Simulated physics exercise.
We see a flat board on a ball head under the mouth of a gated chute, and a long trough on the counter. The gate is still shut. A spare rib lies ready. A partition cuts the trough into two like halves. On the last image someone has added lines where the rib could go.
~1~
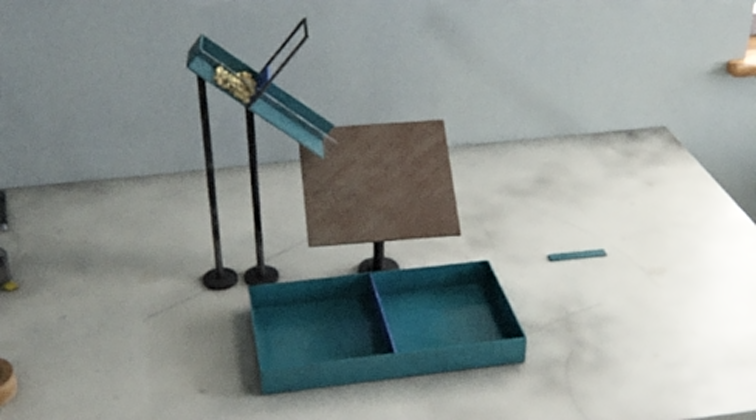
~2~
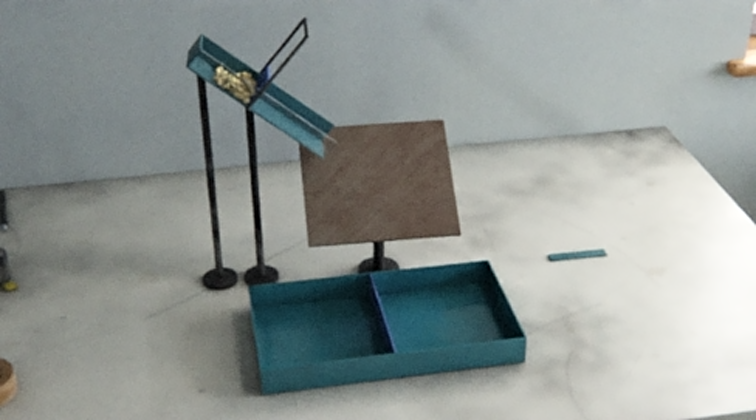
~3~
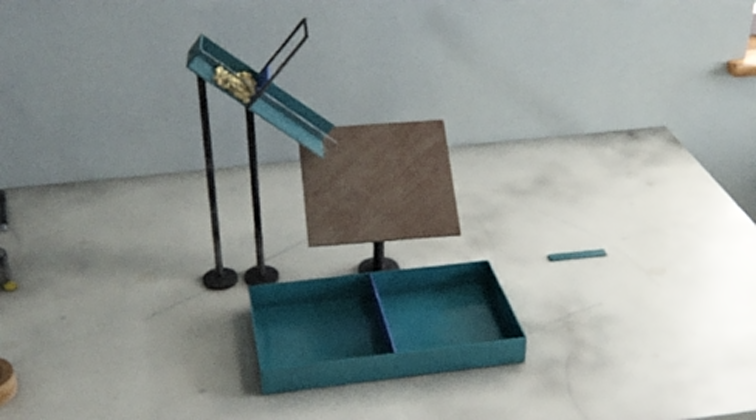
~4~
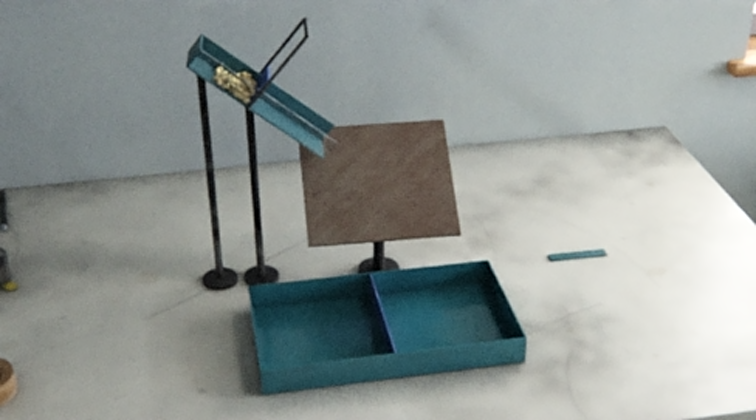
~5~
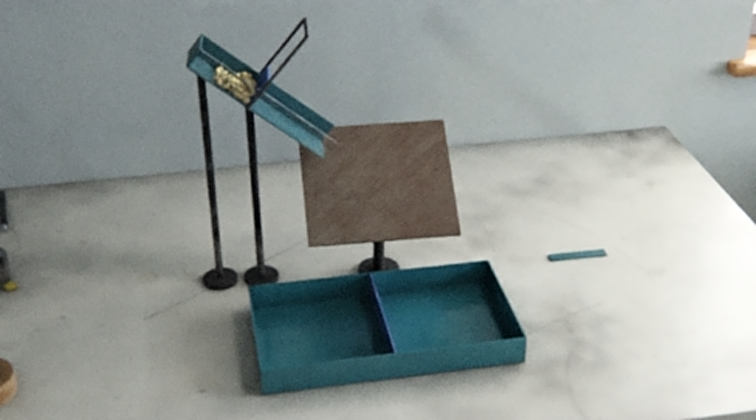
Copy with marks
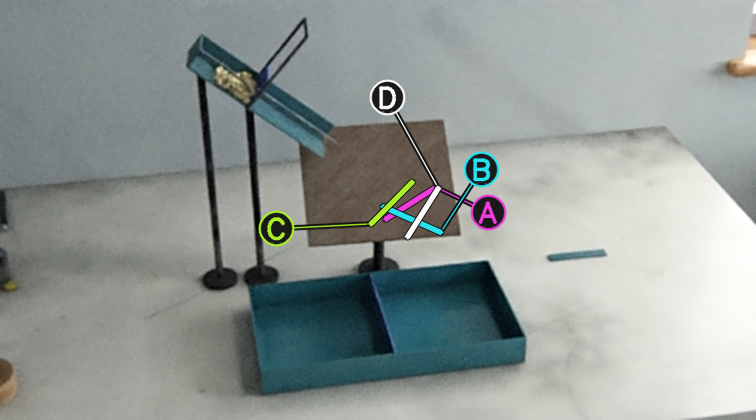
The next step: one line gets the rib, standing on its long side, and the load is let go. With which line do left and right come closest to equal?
Use line A.
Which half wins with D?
The right half.
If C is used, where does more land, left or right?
The left half.
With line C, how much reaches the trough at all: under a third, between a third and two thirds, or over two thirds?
It is over two thirds.
On the marked copy, line A from (436, 187) to (385, 219); line B from (383, 206) to (440, 232); line C from (412, 182) to (371, 223); line D from (438, 188) to (407, 236).
If A is chosen, of what is caught, about two thirds in the left half, about a third in the right.
If B is chosen, of what is caught, about a quarter in the left half, most in the right.
If C is chosen, of what is caught, nearly all in the left half, a small part in the right.
If D is chosen, of what is caught, a small part in the left half, most in the right.
